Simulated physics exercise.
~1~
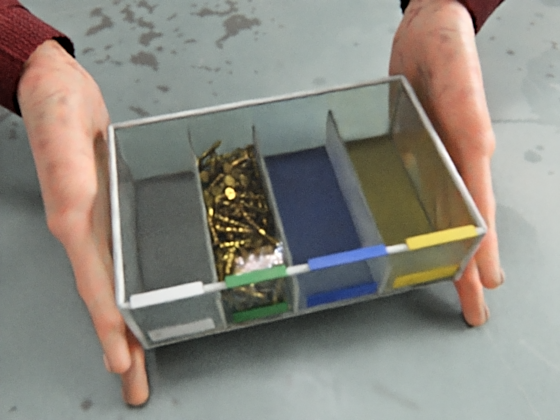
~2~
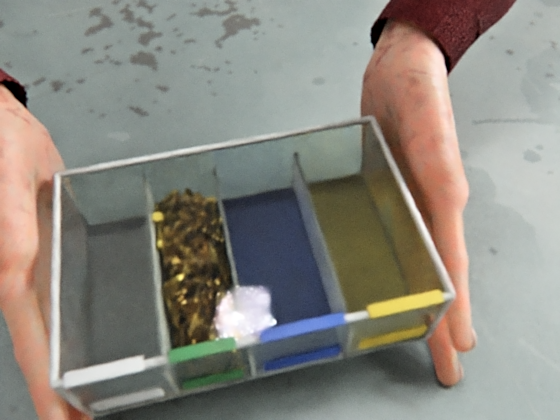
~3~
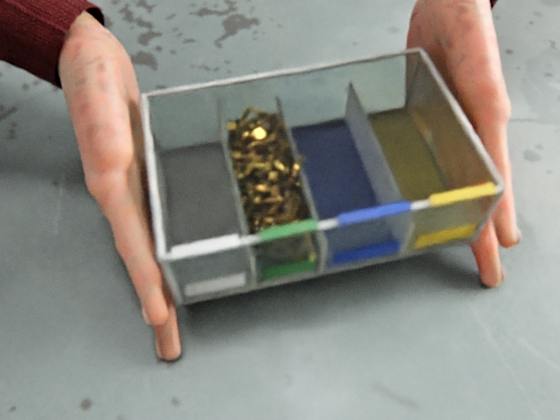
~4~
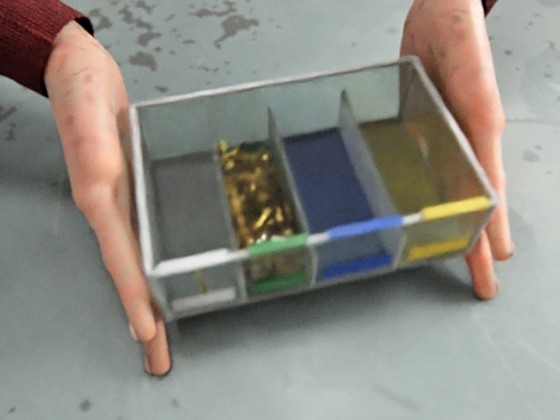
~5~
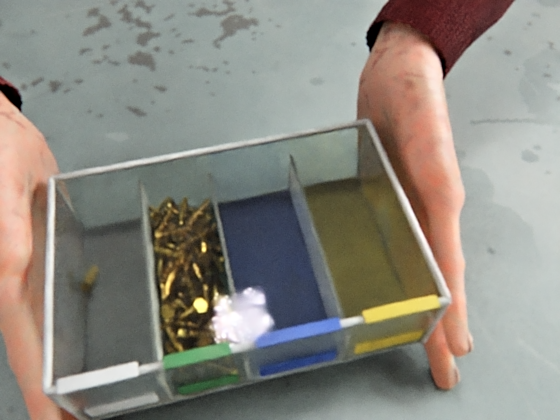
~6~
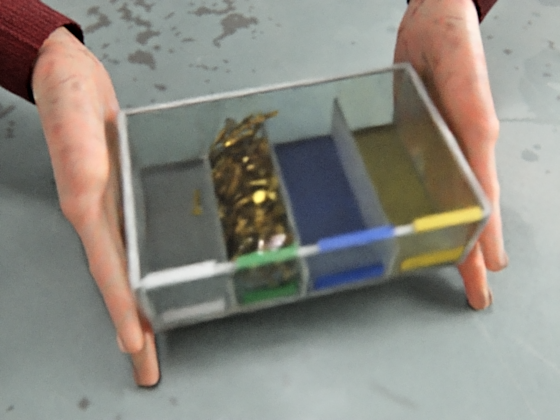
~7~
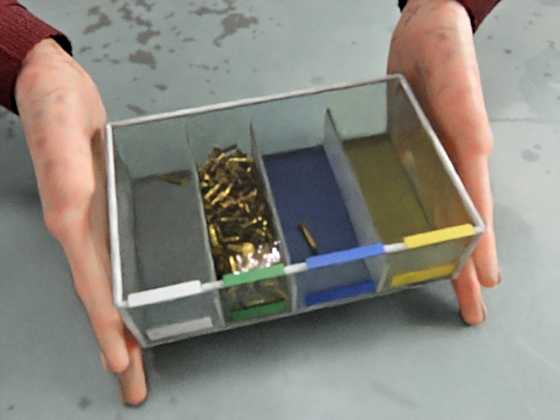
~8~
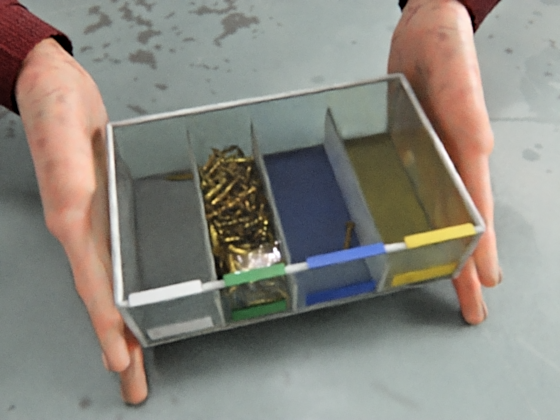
Above a grey table, hands shake a clear box, leaving nearly all brass-coloured screws in green's compartment.
